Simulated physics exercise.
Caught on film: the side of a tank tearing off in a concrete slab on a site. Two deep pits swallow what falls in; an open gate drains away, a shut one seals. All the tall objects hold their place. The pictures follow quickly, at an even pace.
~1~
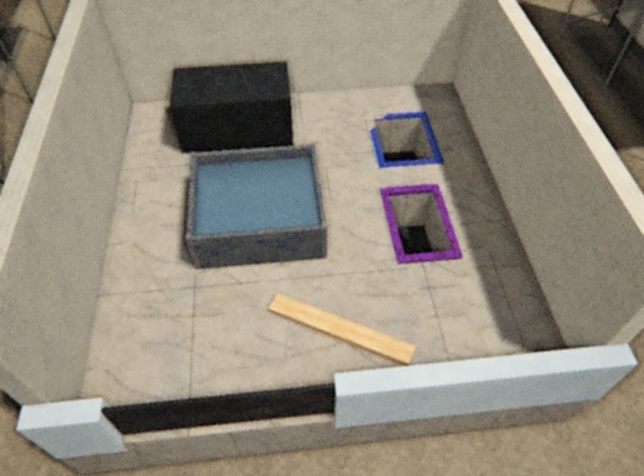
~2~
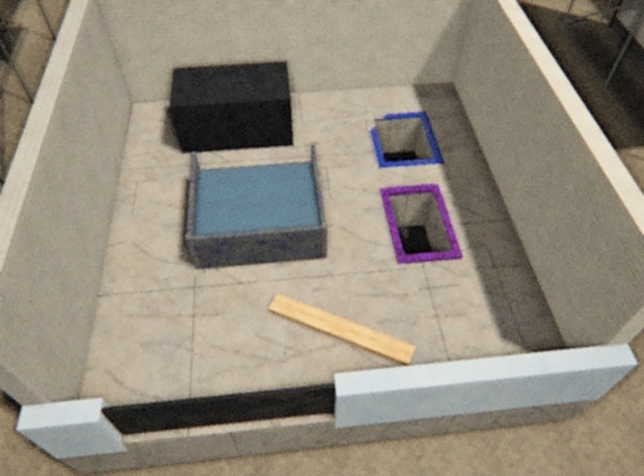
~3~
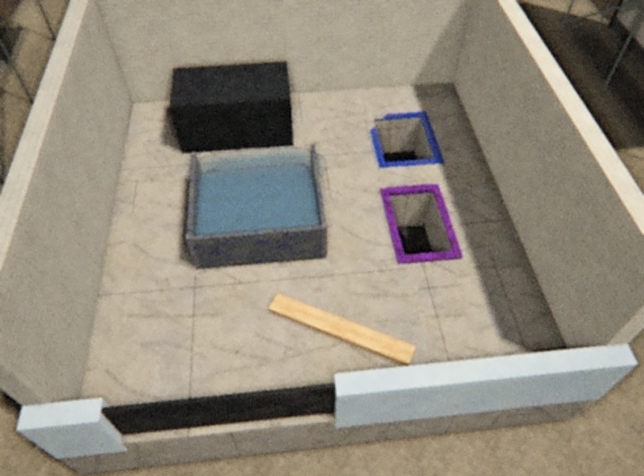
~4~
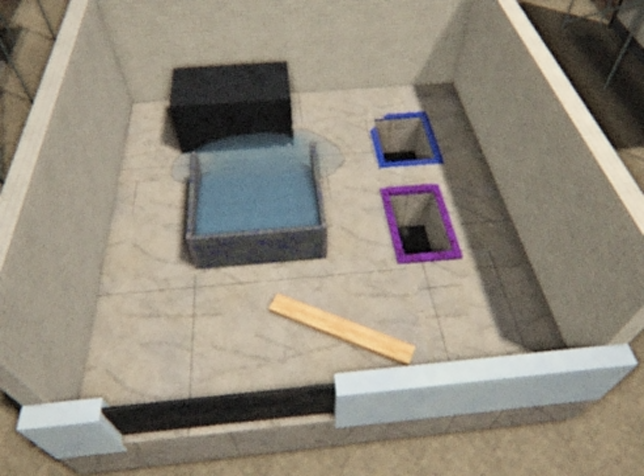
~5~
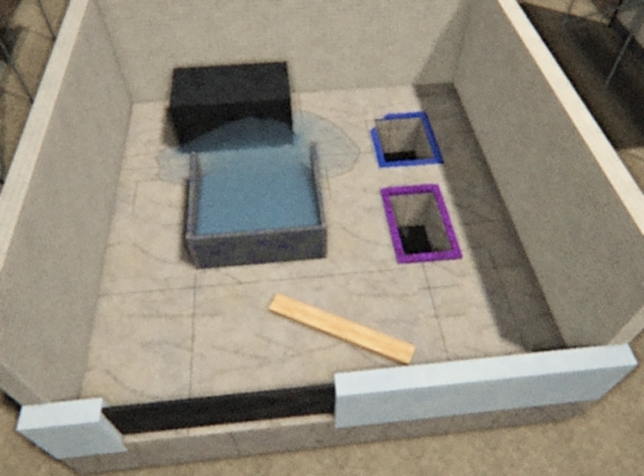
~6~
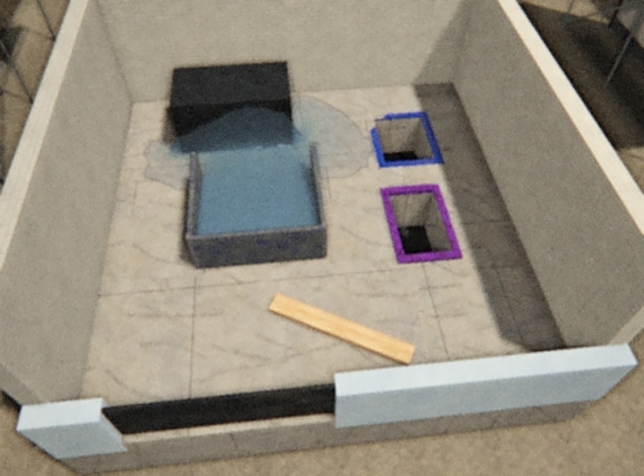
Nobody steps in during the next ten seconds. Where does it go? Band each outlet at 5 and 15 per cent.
One by one: The gate takes under 5 %; the purple pit takes under 5 %; the blue pit takes over 15 %.
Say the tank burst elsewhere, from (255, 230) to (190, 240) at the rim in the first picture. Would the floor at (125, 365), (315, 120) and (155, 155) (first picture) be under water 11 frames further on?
In turn: Wet, not flooded, dry.
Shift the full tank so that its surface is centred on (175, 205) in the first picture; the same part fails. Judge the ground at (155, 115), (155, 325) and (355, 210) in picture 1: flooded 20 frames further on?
One after the other: Wet, dry, under water.
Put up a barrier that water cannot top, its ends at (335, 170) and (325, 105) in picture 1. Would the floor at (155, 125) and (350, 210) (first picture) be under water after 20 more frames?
In that order: Wet, covered.
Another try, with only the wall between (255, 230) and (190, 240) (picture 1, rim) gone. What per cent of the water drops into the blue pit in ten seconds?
Parts in a hundred: Blue 8.
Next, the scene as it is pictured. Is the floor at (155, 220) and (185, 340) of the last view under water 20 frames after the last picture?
One after the other: Flooded, flooded.
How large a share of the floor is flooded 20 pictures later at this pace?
Roughly 55 per cent.
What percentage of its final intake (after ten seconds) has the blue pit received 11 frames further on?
Some 25 per cent.
A moment on, water covers 20 % of the floor; the gate 0 %, the purple pit 0 %, the blue pit 1 %.
Next, water covers 35 % of the floor; the gate 0 %, the purple pit 0 %, the blue pit 8 %.
Then, water covers 55 % of the floor; the gate 0 %, the purple pit 0 %, the blue pit 14 %.
Later, water covers 75 % of the floor; the gate 0 %, the purple pit 0 %, the blue pit 24 %.
In the end, water covers 90 % of the floor; the gate 0 %, the purple pit 0 %, the blue pit 34 %.
